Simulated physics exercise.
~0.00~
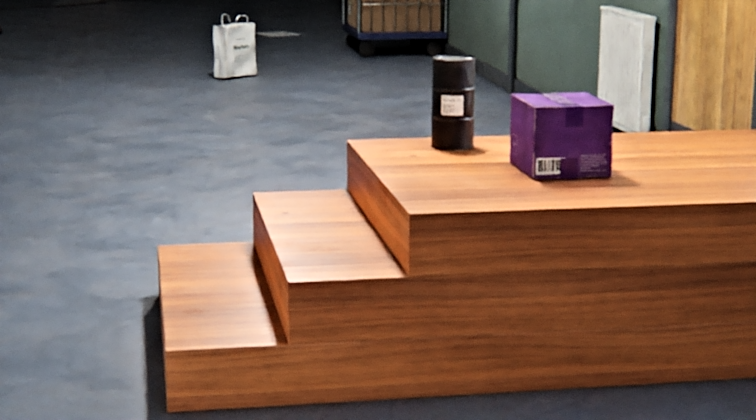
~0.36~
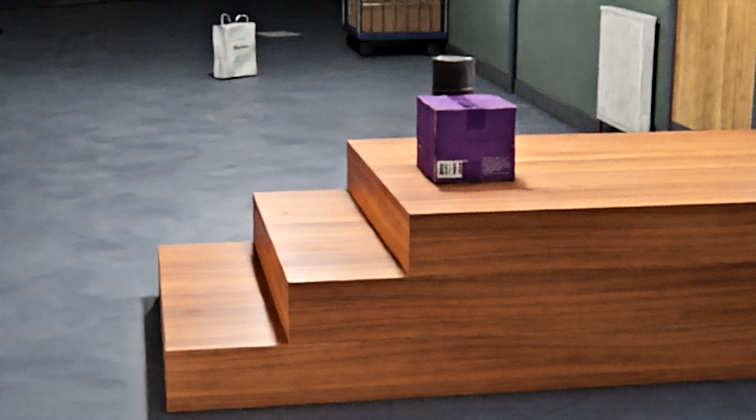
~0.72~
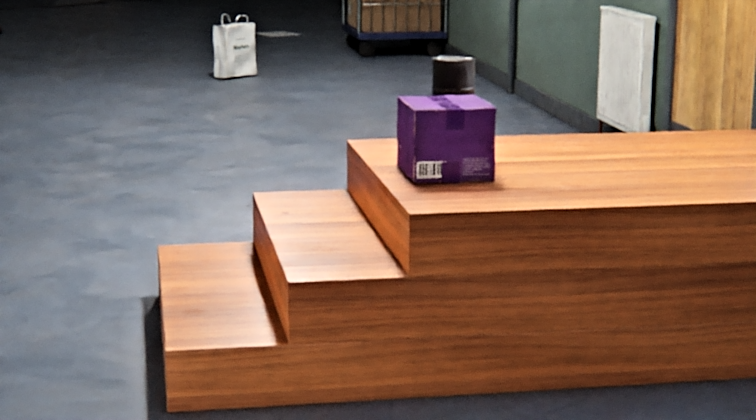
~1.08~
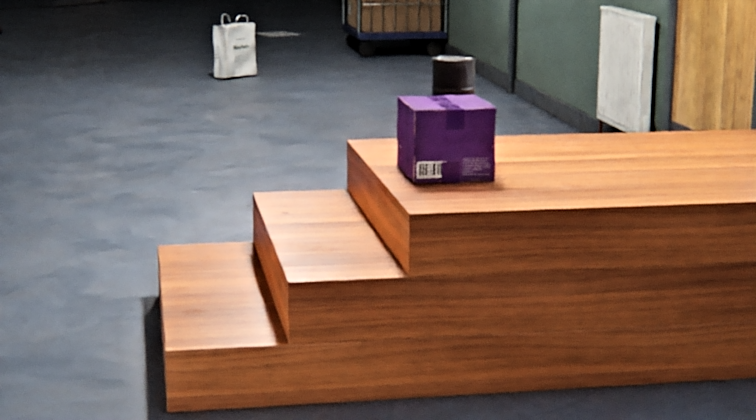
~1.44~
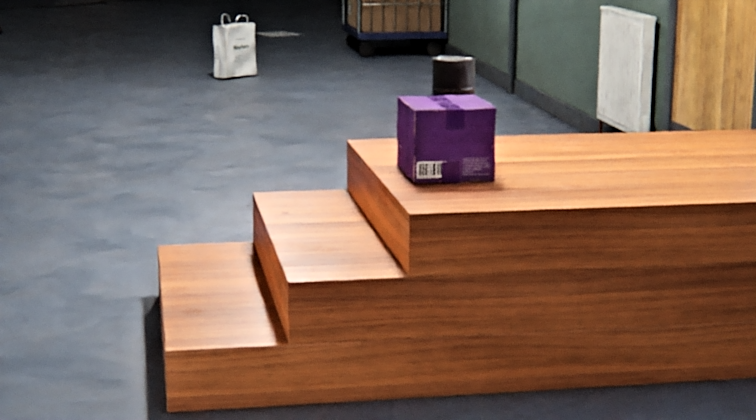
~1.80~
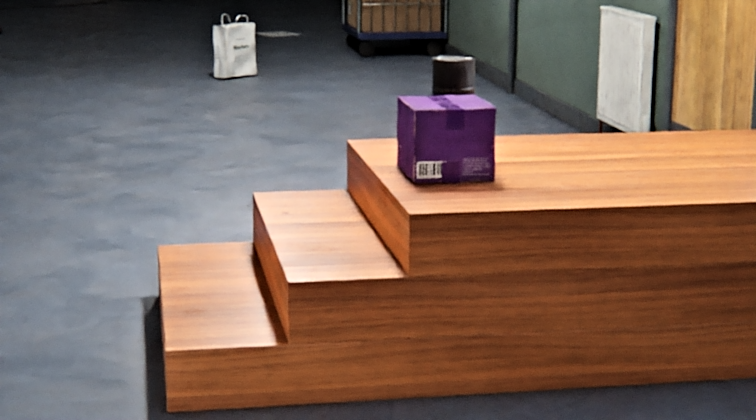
A purple parcel sits on the top level of a low, wood-grained platform, seen from a fixed, slightly raised view, with steps descending to the left. A black canister stands behind it to the left, while a white bag, a loaded cart and a pale radiator are visible in the grey-floored room beyond. With nobody in sight, the parcel slides left across the landing towards the steps, passing in front of the canister and hiding its lower part. It slides slightly further left and stops short of the edge. There it stays, upright on the landing, the canister still standing behind it.
